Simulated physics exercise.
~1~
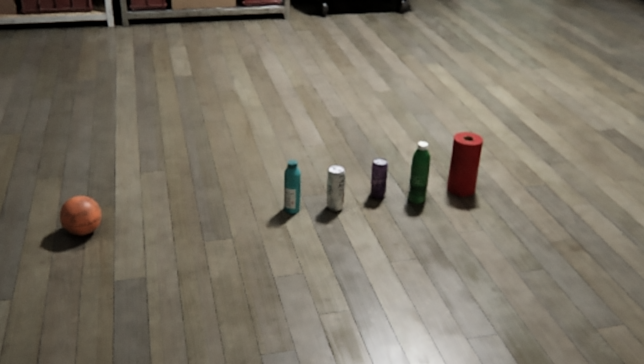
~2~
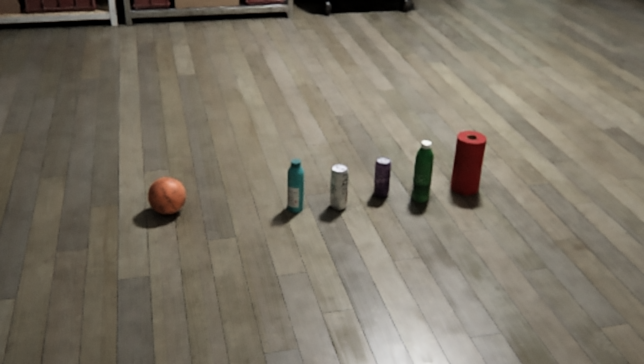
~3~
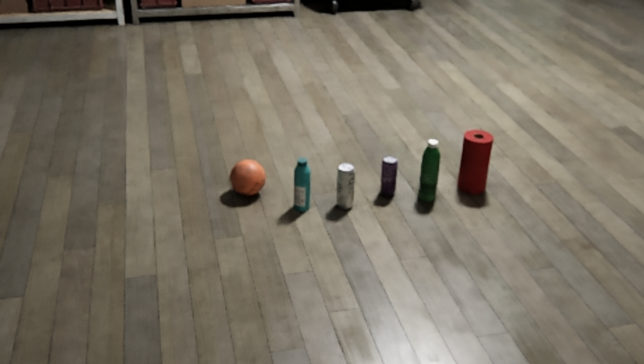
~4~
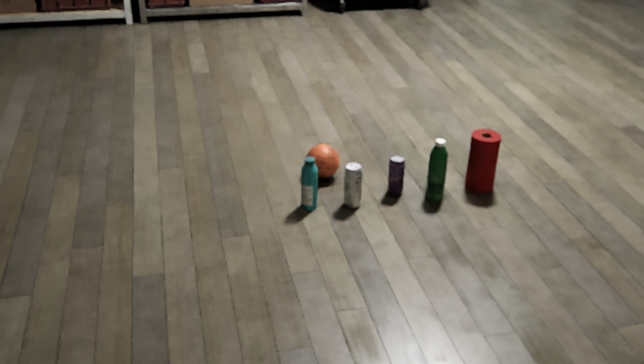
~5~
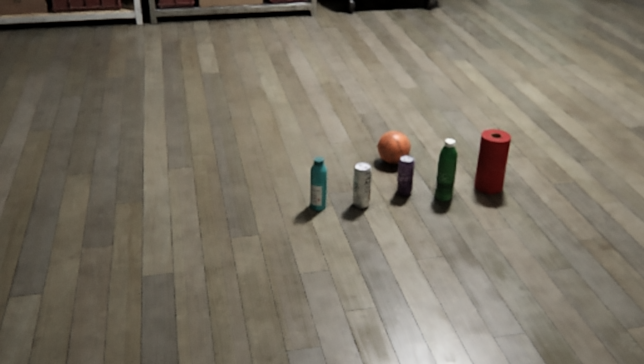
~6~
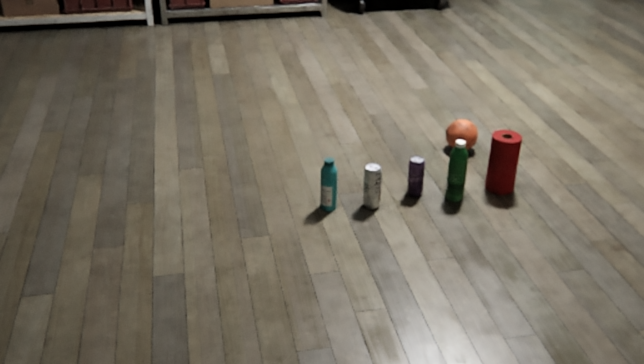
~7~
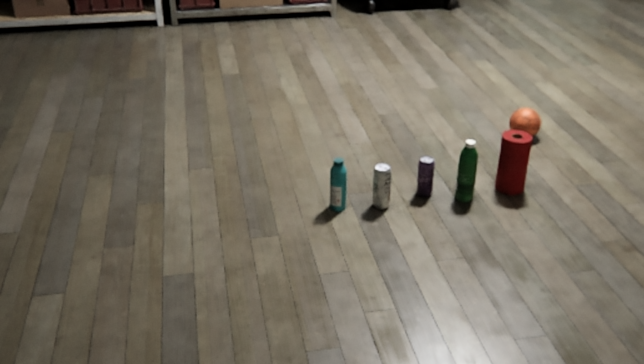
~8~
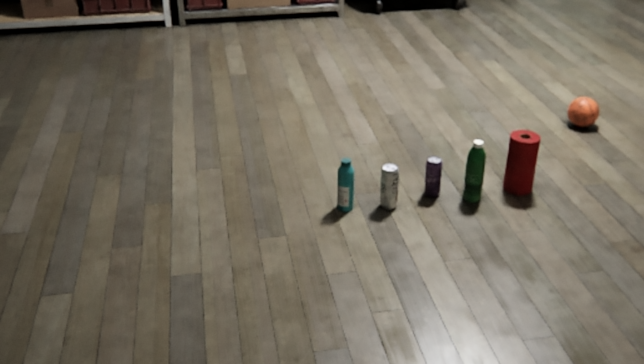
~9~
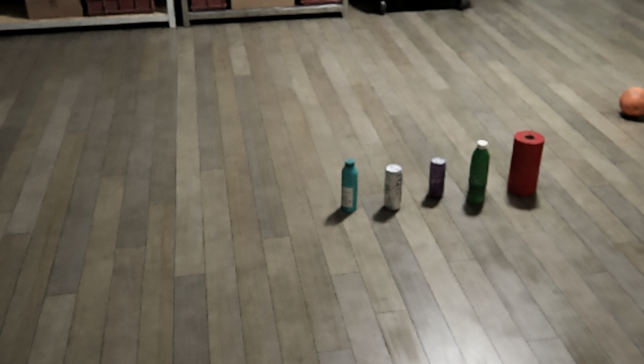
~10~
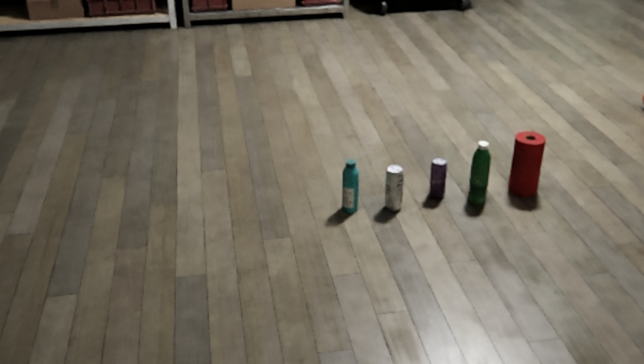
On a wood-plank floor, with low shelving along the far edge, a turquoise bottle, a white can, a purple can, a green bottle and a red roll stand in a loose row. An orange ball rolls in from the left toward them. It passes behind the turquoise bottle and the cans without knocking anything over, while the view drifts slightly left. The ball continues behind the green bottle and then beyond the red roll, angling away toward the right. Finally it rolls out of view at the right edge, leaving all five objects upright in place.
